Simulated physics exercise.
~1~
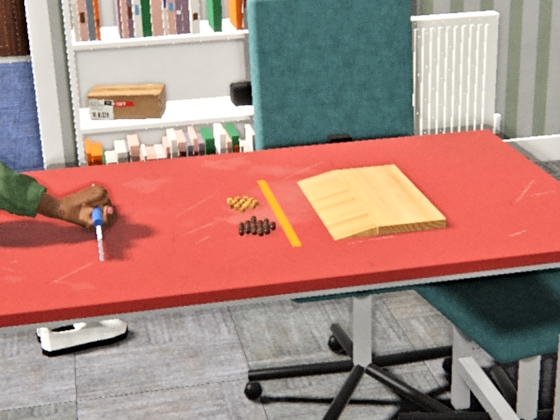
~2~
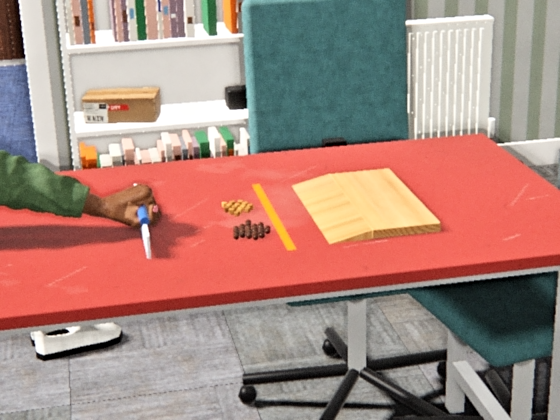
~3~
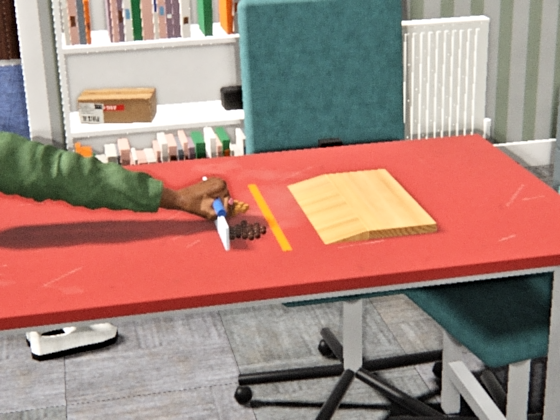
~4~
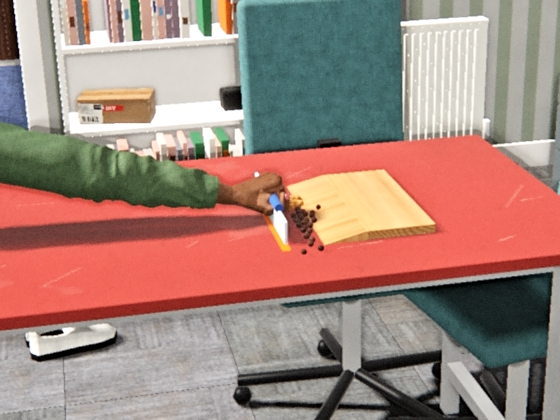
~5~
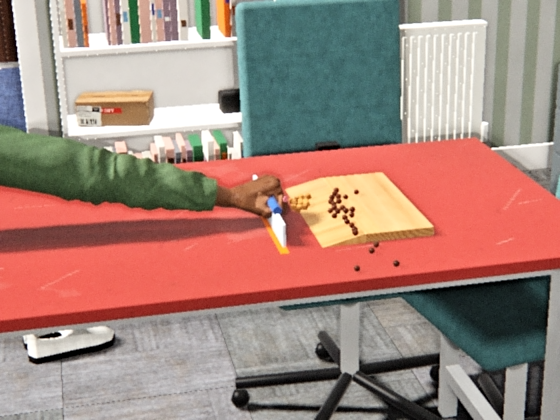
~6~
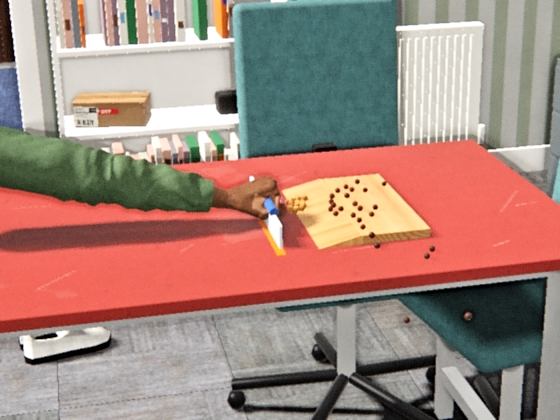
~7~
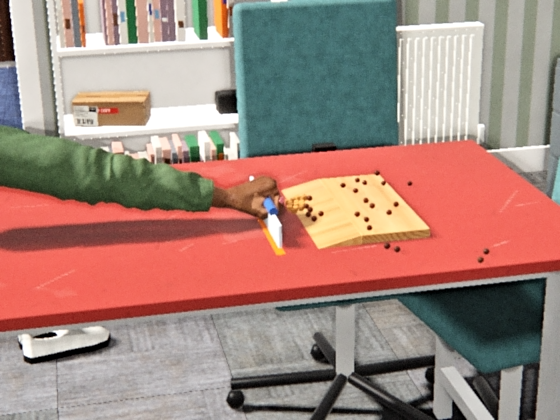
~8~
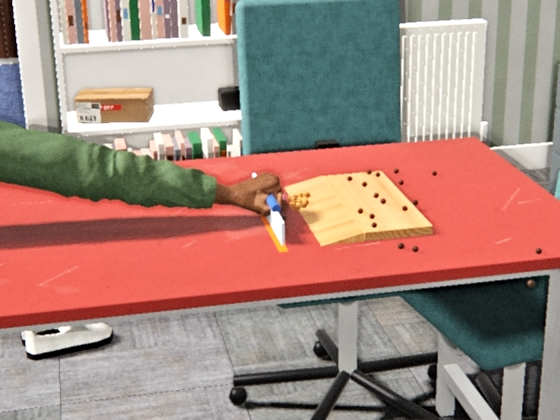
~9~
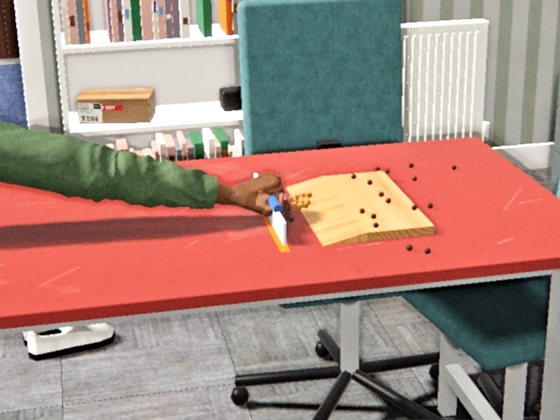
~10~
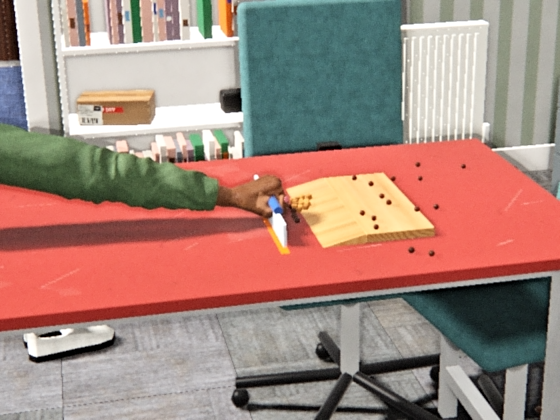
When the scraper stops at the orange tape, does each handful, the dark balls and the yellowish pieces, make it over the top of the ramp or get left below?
Most of the dark balls make it over the top, with a few left below. The yellowish pieces do not make it up and stay bunched around the foot of the ramp.
The clip shows a hand sliding a blue and white scraper across a red table, pushing dark balls and yellowish pieces toward a wooden ramp. It stops at the orange tape; most dark balls roll over the top and scatter, while the yellowish pieces stay bunched around the ramp's foot.
